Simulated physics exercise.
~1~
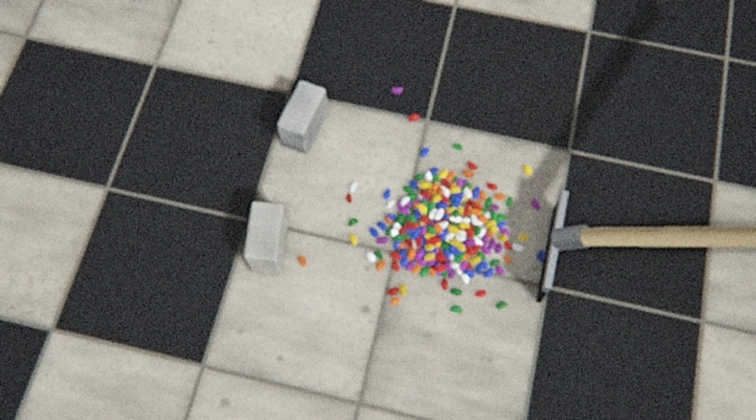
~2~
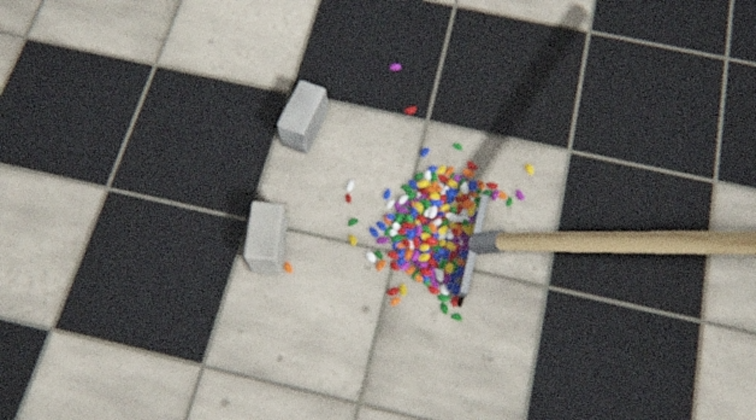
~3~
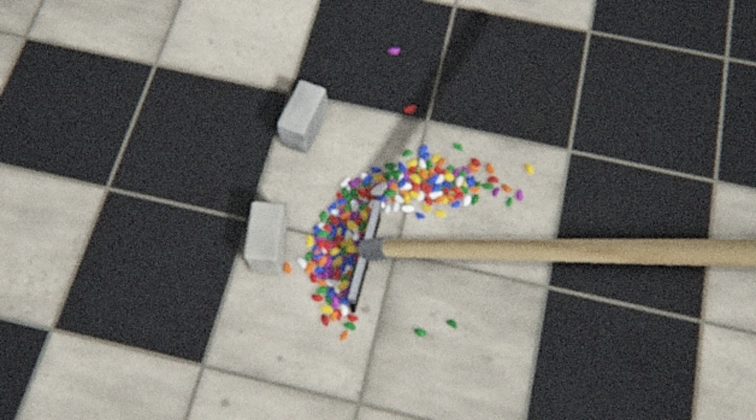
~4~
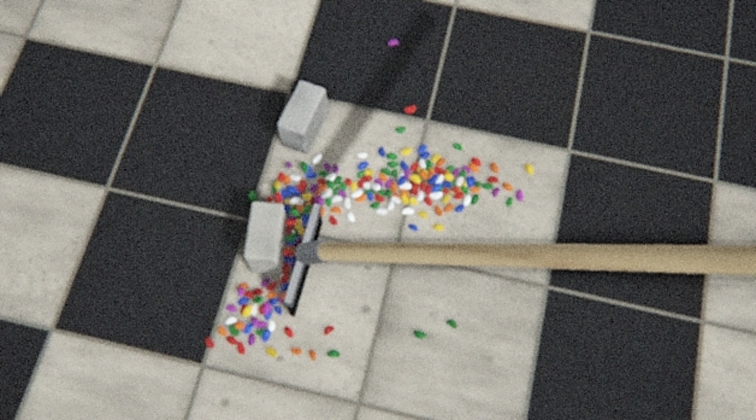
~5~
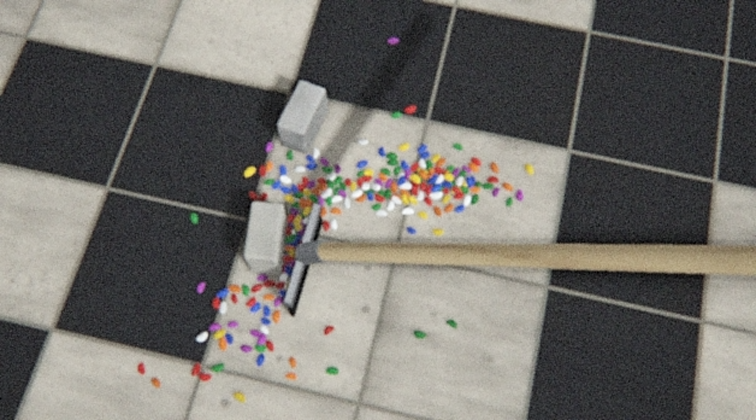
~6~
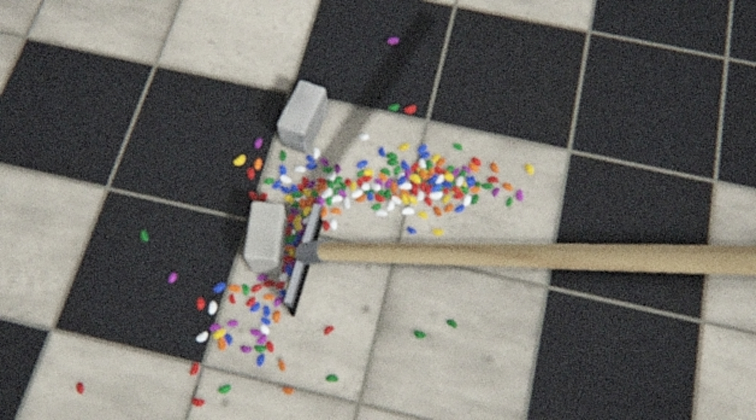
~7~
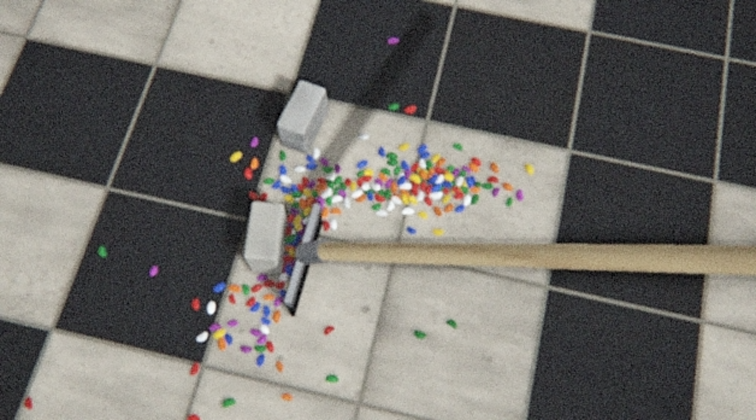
A squeegee with a pale wooden handle reaches in from the right over a floor of black and cream tiles, seen from above at a slight tilt. Left of its blade lies a heap of many-coloured jelly beans, and farther left stand two grey blocks with a gap between them. The blade pushes left into the heap, while part of it trails off along the upper side. It stops close against the nearer block, with beans bunched before the blocks. Some spill round the near block and a few scatter across the tiles to the lower left, but little enters the gap.
